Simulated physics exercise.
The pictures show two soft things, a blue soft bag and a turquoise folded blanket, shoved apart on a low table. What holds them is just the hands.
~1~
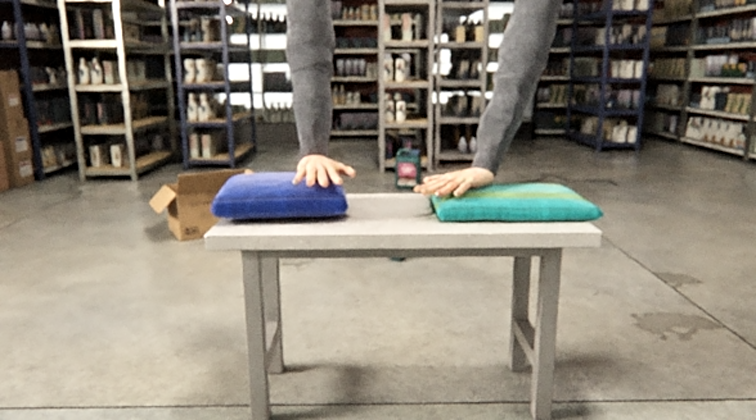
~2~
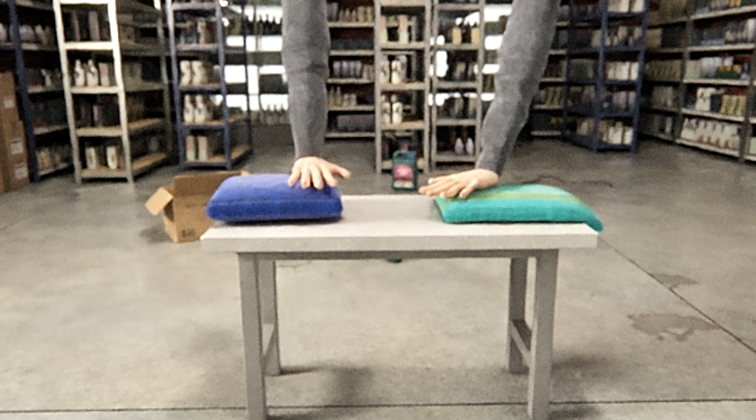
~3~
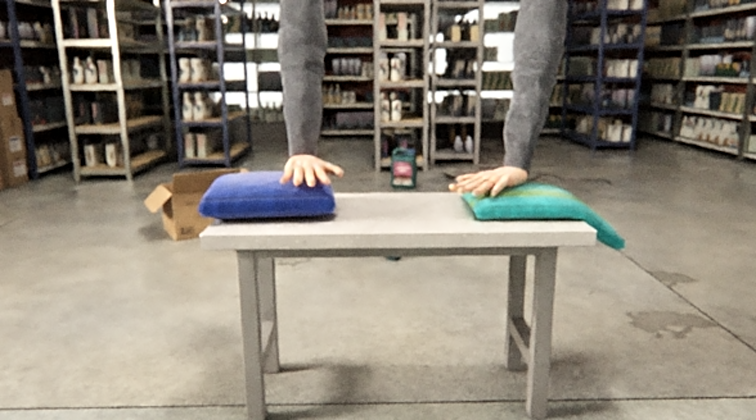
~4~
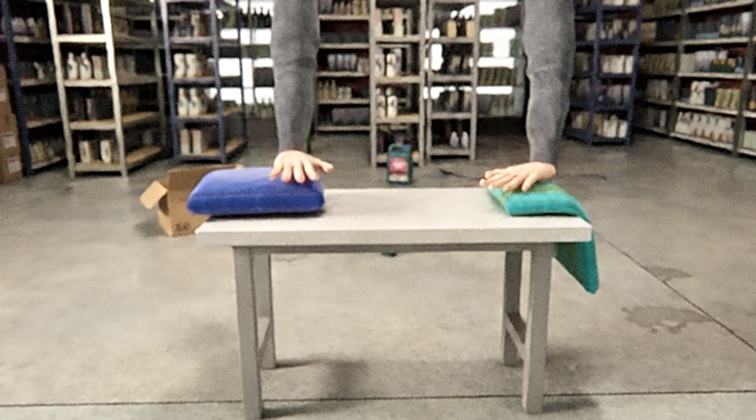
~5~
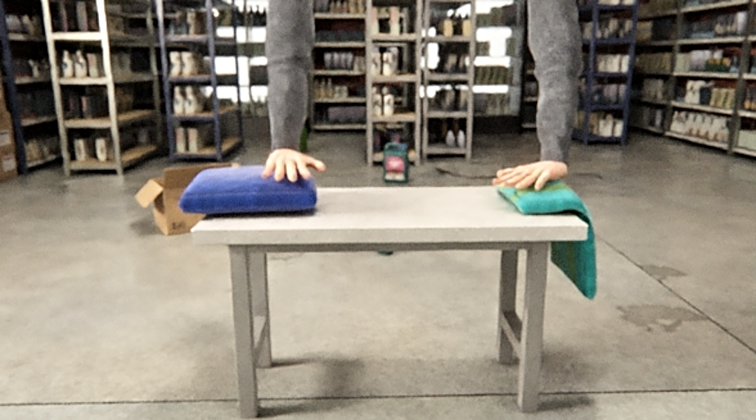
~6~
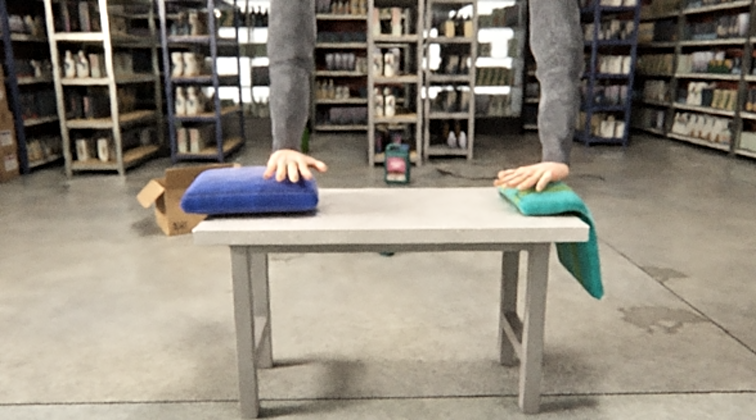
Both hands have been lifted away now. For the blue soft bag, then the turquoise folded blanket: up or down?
Blue soft bag: Supported. Turquoise folded blanket: Off its support.
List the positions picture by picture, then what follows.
Soft bag tip (219, 204); folded blanket tip (589, 209), in the first picture.
Soft bag tip (214, 206); folded blanket tip (591, 217), in the second picture.
Soft bag tip (206, 204); folded blanket tip (610, 237), in the third picture.
Soft bag tip (195, 201); folded blanket tip (583, 281), in the fourth picture.
Soft bag tip (187, 199); folded blanket tip (581, 286), in the fifth picture.
Soft bag tip (189, 199), a small part past the edge; folded blanket tip (588, 286), well over half past the edge, in the sixth picture.
Then, 0.40 s past the final frame, soft bag unmoved; folded blanket falling near (572, 295).
Then, 0.66 s past the final frame, soft bag unmoved; folded blanket on the floor near (603, 372).
When it is over, soft bag unmoved; folded blanket on the floor near (606, 373). The blue soft bag remains on top and the turquoise folded blanket goes down.
